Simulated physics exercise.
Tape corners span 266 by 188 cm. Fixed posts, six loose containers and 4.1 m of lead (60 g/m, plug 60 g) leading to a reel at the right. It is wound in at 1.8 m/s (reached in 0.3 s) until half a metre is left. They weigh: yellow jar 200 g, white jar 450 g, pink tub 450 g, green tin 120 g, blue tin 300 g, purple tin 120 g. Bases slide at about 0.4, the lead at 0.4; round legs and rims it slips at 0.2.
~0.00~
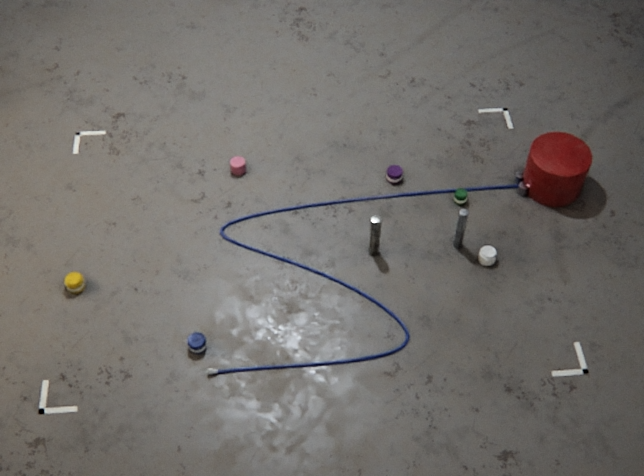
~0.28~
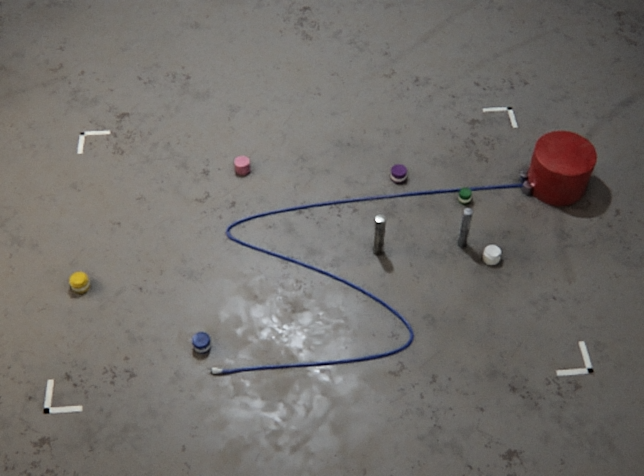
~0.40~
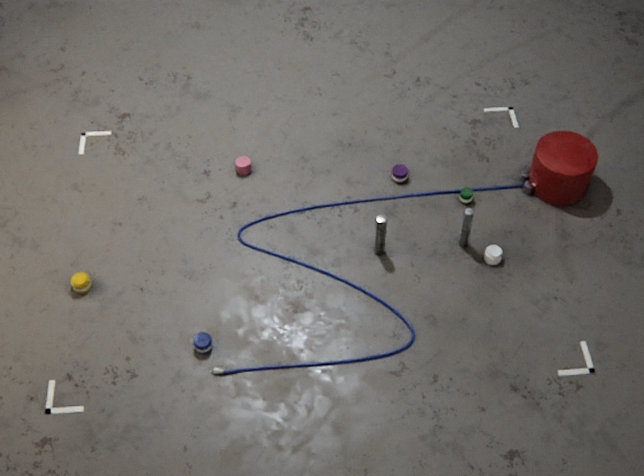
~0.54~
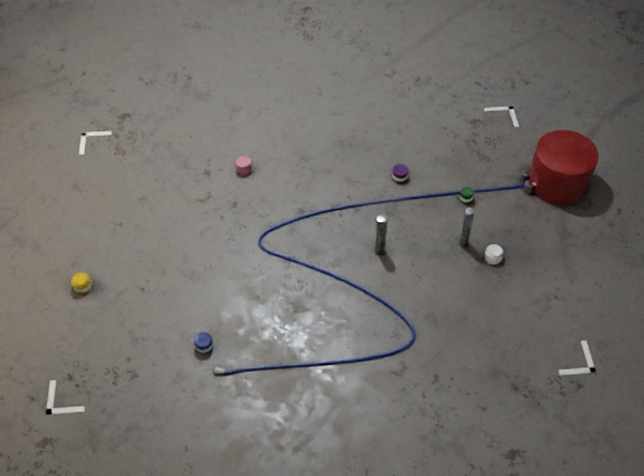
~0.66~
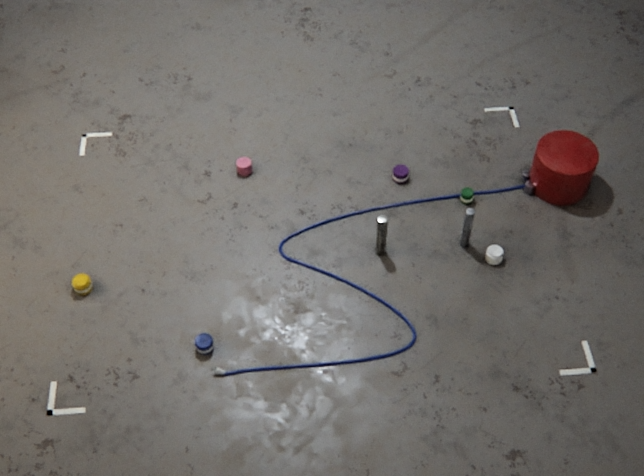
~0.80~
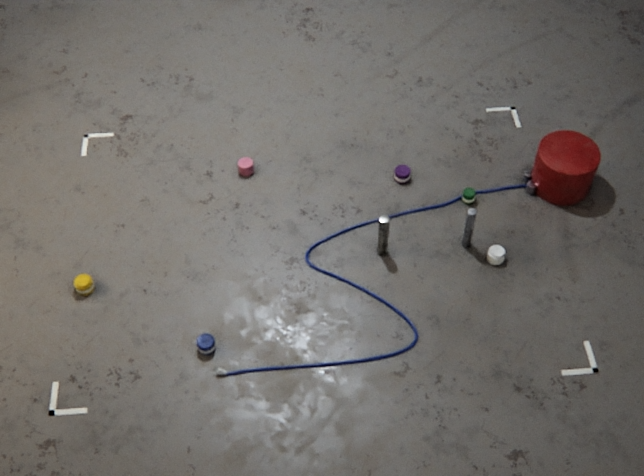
A red reel stays still while the blue lead's left bend draws steadily rightward.
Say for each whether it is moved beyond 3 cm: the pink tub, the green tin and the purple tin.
Result: Pink tub hardly stirs, green tin moves, purple tin gets shifted.
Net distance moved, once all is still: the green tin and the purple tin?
About: Green tin 10 cm, purple tin 40 cm.
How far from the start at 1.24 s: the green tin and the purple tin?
Green tin 4 cm, purple tin 0 cm.
After 1.2 s, plug at (224, 372); green tin 5 cm off its start.
After 1.7 s, plug at (318, 251); green tin 9 cm off its start.
After 2.1 s, plug at (400, 171); green tin 9 cm off its start at (482, 201), purple tin 8 cm off its start at (412, 163).
After 2.6 s, plug at (526, 212); purple tin 39 cm off its start, green tin 9 cm off its start.
After 3.4 s, plug at (545, 217); purple tin 39 cm off its start at (446, 136), green tin 9 cm off its start at (482, 201), pink tub 0 cm off its start at (245, 162).
